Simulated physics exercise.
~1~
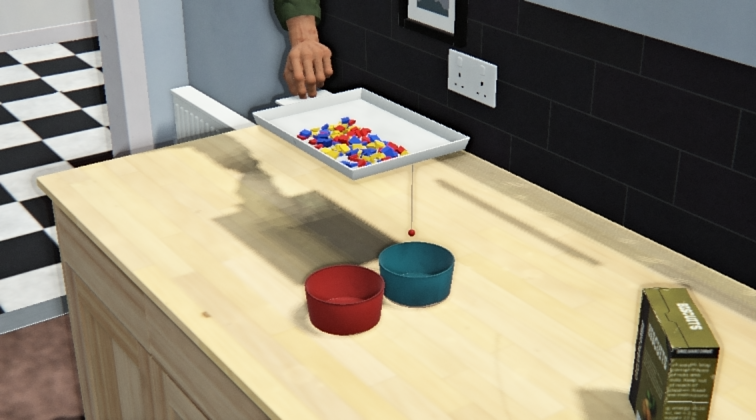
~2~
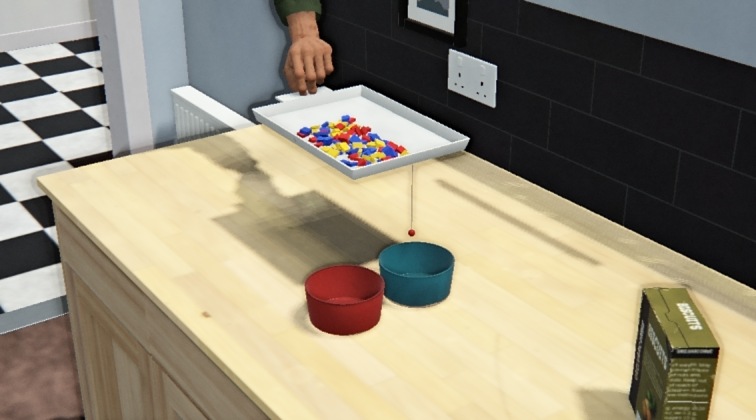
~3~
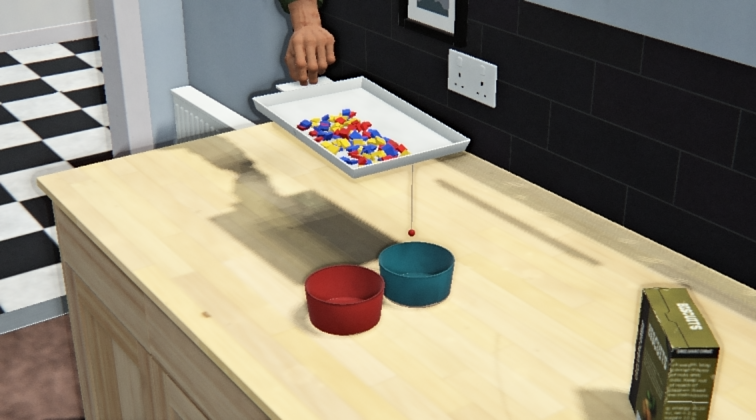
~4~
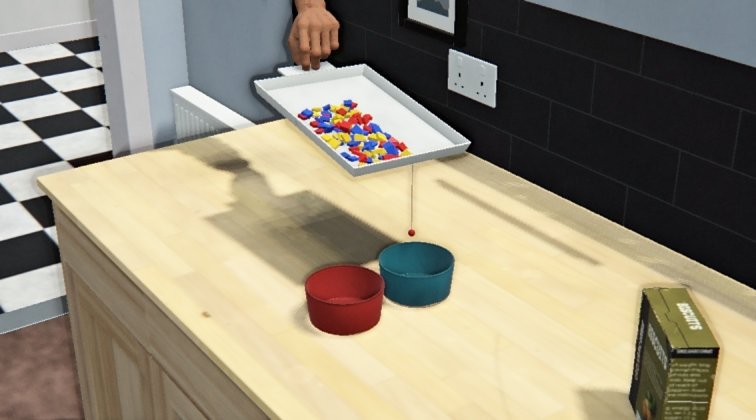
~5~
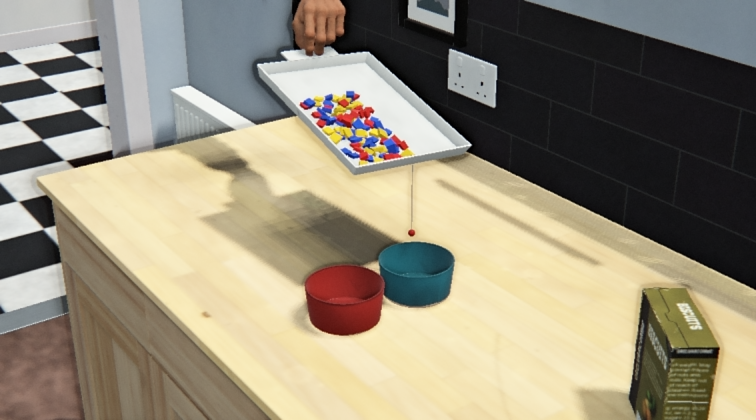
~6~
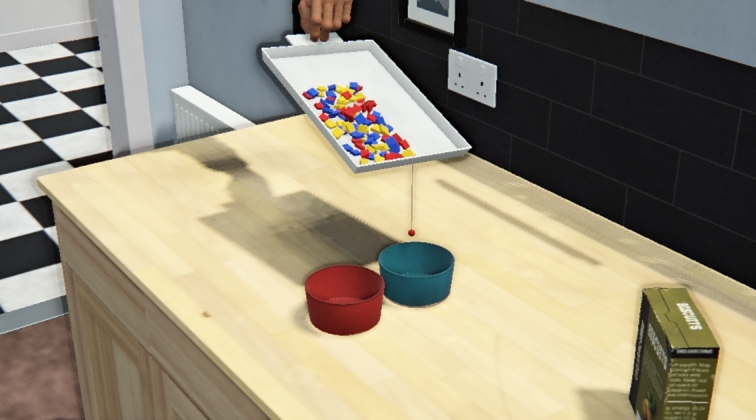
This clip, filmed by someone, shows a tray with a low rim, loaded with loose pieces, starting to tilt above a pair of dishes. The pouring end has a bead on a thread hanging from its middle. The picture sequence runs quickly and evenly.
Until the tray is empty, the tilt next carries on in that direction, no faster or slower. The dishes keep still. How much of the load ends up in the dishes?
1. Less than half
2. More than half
1.
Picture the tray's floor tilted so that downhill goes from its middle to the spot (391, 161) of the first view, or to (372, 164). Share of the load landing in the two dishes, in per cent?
Near 80 % and, after that, 50 %.
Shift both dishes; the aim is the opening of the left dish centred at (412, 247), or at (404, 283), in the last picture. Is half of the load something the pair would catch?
Result - try one, past the halfway mark; try two, below the halfway mark.
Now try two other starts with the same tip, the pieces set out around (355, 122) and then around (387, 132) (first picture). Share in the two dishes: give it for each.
Roughly 10 and 20 percent, in that order.
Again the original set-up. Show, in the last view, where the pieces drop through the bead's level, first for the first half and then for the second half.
Initially about (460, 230); subsequently about (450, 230).
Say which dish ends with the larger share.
Fuller at the end: The rightward one.
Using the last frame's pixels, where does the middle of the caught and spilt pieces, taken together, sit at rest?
Near (464, 274).
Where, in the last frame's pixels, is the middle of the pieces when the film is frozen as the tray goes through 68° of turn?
Around (418, 148).
Shortly afterwards, tray tipped steeply; all but a few on the tray; only a few in the air.
Next, tray tipped past a quarter turn; a little on the tray; near a quarter in the right dish; near a third outside both; near a quarter in the air.
Some moments later, tray tipped past a quarter turn; near a third in the right dish; near two thirds outside both.
In the end, tray tipped past a quarter turn; none at all in the left dish; near a third in the right dish; near two thirds outside both.
